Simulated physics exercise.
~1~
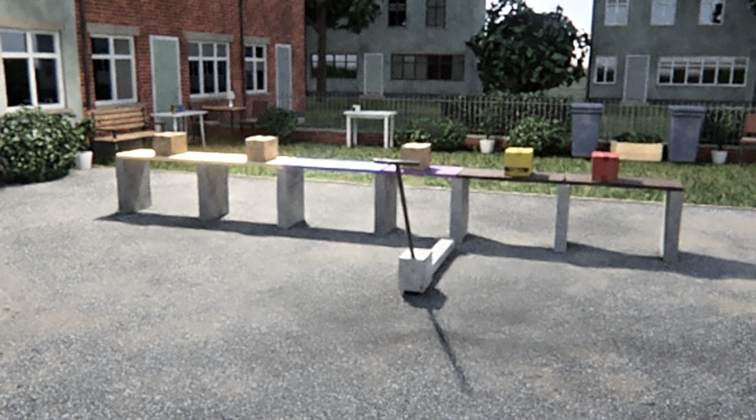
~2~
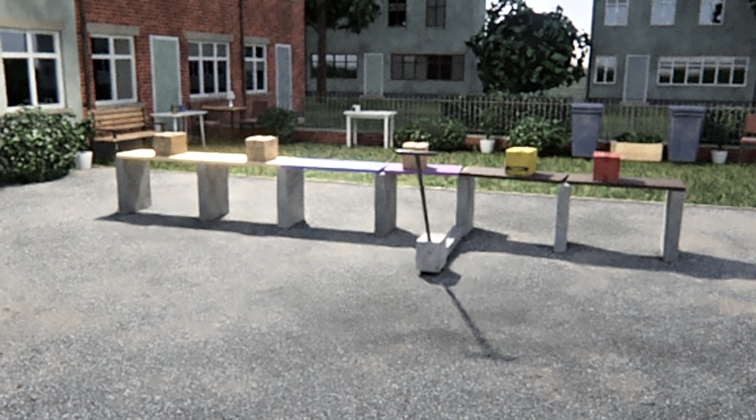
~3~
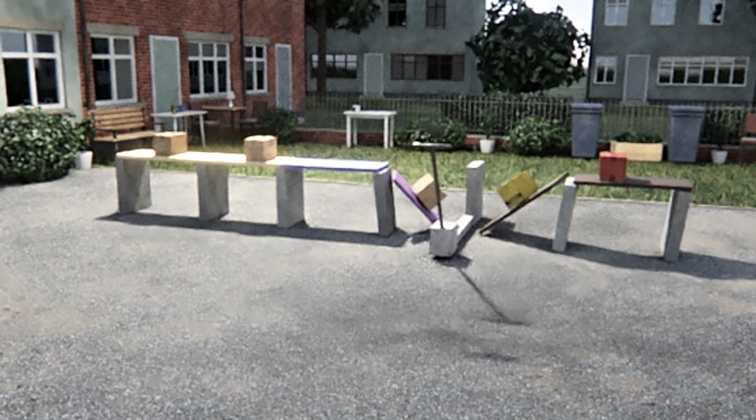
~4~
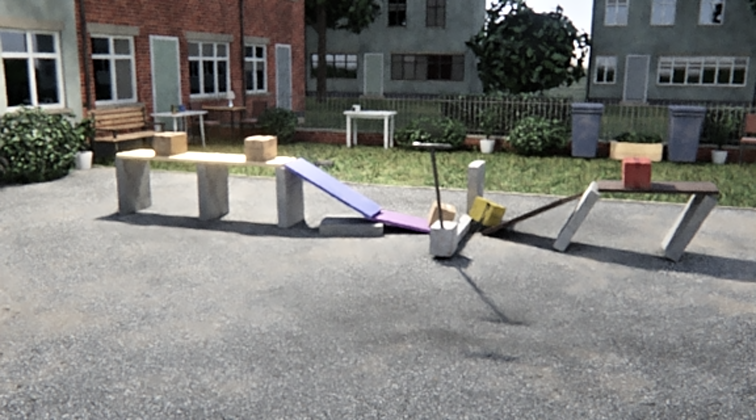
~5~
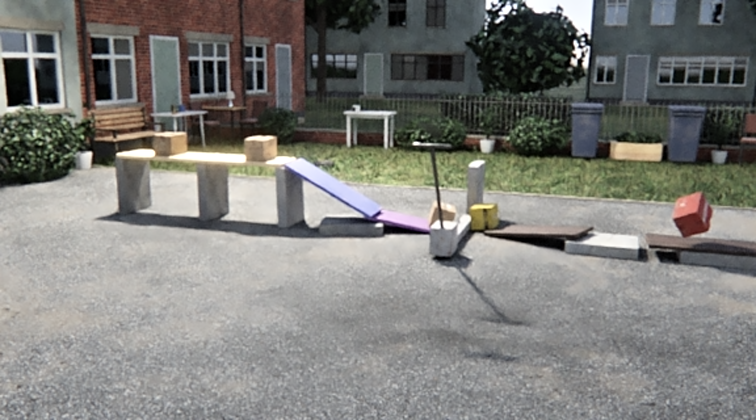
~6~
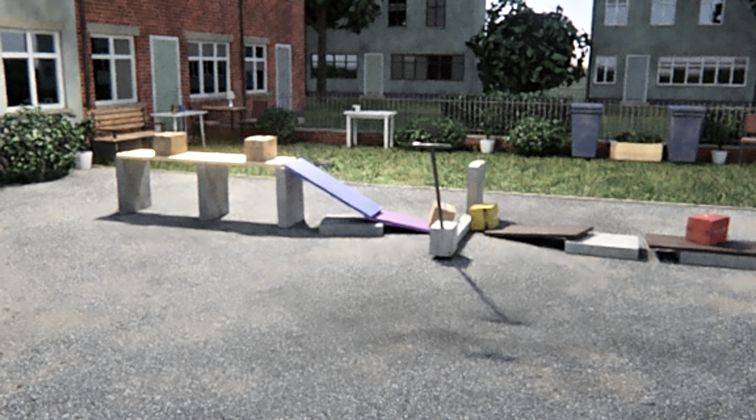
In a paved yard, a low jack slid in under a long row of boards on upright blocks, and the middle gave way, the purple board dropping and yellow carton tumbling; then the right end toppled, spilling the red carton, while the far left stayed standing.
